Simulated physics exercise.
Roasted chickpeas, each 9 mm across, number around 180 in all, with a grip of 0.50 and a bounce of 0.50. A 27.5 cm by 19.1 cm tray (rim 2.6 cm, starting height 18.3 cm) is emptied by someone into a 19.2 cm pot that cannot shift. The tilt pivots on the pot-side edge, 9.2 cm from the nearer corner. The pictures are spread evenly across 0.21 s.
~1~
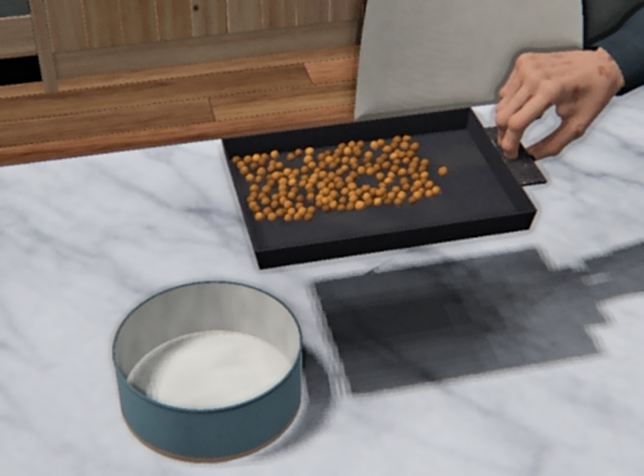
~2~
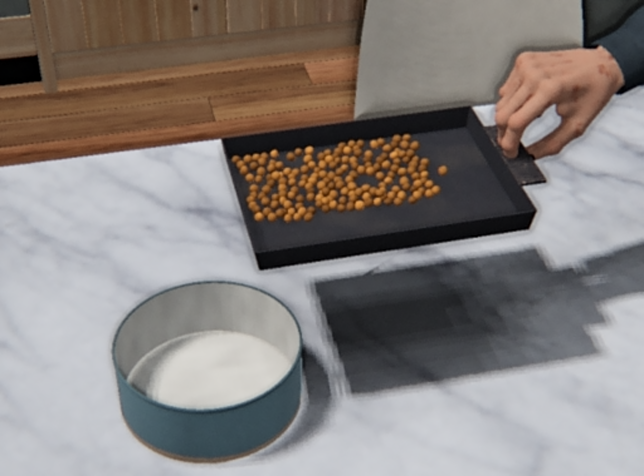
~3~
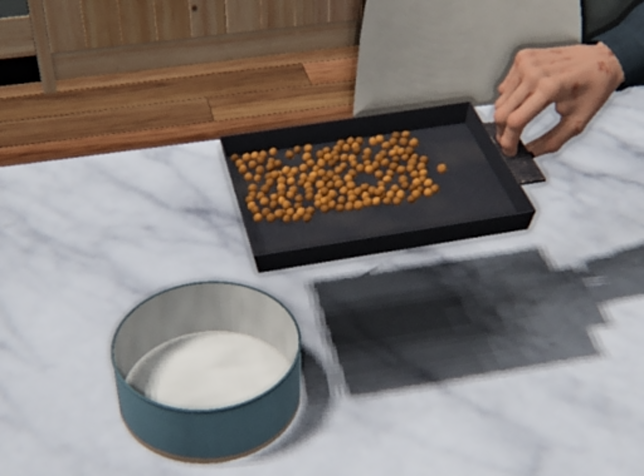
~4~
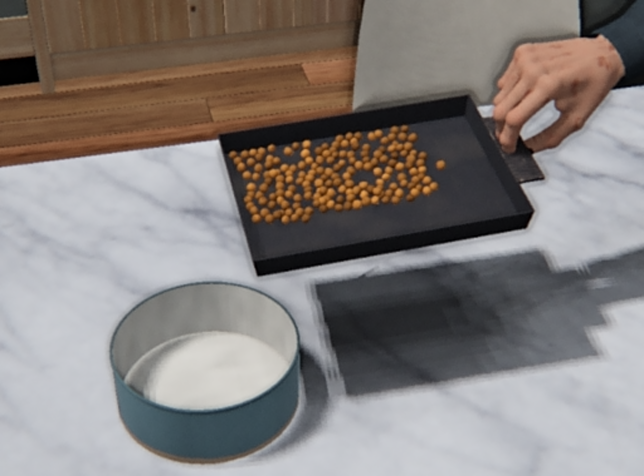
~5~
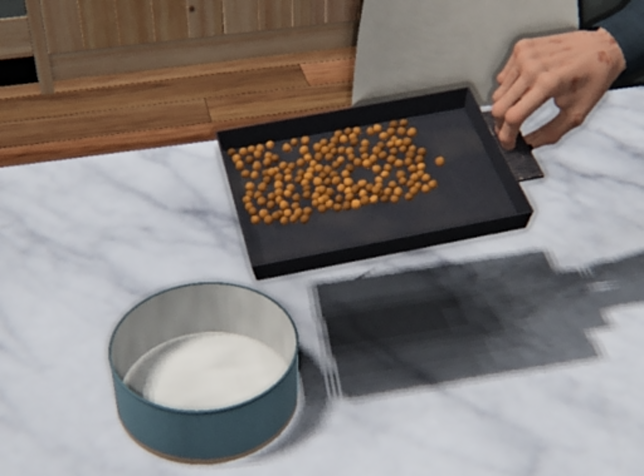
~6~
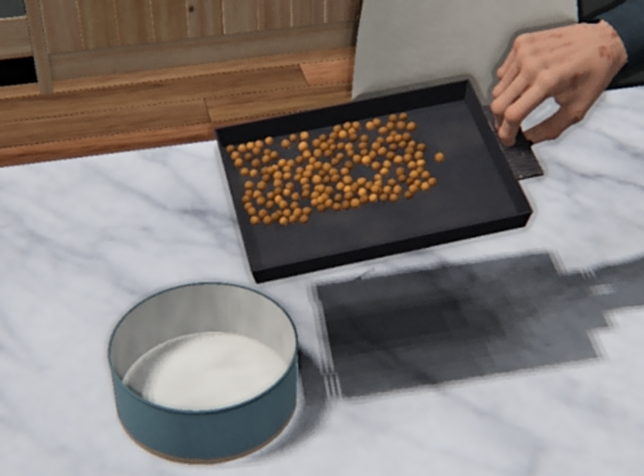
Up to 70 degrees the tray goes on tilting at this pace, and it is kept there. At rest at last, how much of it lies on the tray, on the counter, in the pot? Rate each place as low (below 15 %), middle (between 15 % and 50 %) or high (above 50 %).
Ratings: Left on the tray high; counter low; pot low.
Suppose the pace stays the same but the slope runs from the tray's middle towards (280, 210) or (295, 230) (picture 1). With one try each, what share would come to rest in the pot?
Around 0 % for the first direction, around 5 % for the second.
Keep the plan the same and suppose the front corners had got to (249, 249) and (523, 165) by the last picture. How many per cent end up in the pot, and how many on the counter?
That works out as pot 0 and counter 0.
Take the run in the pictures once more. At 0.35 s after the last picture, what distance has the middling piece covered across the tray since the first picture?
About 7 cm.
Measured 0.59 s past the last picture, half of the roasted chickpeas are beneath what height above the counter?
About 18 cm.
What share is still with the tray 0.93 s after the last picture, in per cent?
95%, roughly.
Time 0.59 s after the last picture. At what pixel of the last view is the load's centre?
At about (317, 246).
Then, 0.35 s after the last picture, tilt 40 degrees; the tray holds 100 %, the pot 0 %.
Then, 0.59 s after the last picture, tilt 59 degrees; the tray holds 100 %, the pot 0 %.
Then, 0.93 s after the last picture, tilt 70 degrees; the tray holds 95 %, the pot 0 %.
In the end, tray 95 %, counter 0 %, pot 5 %.
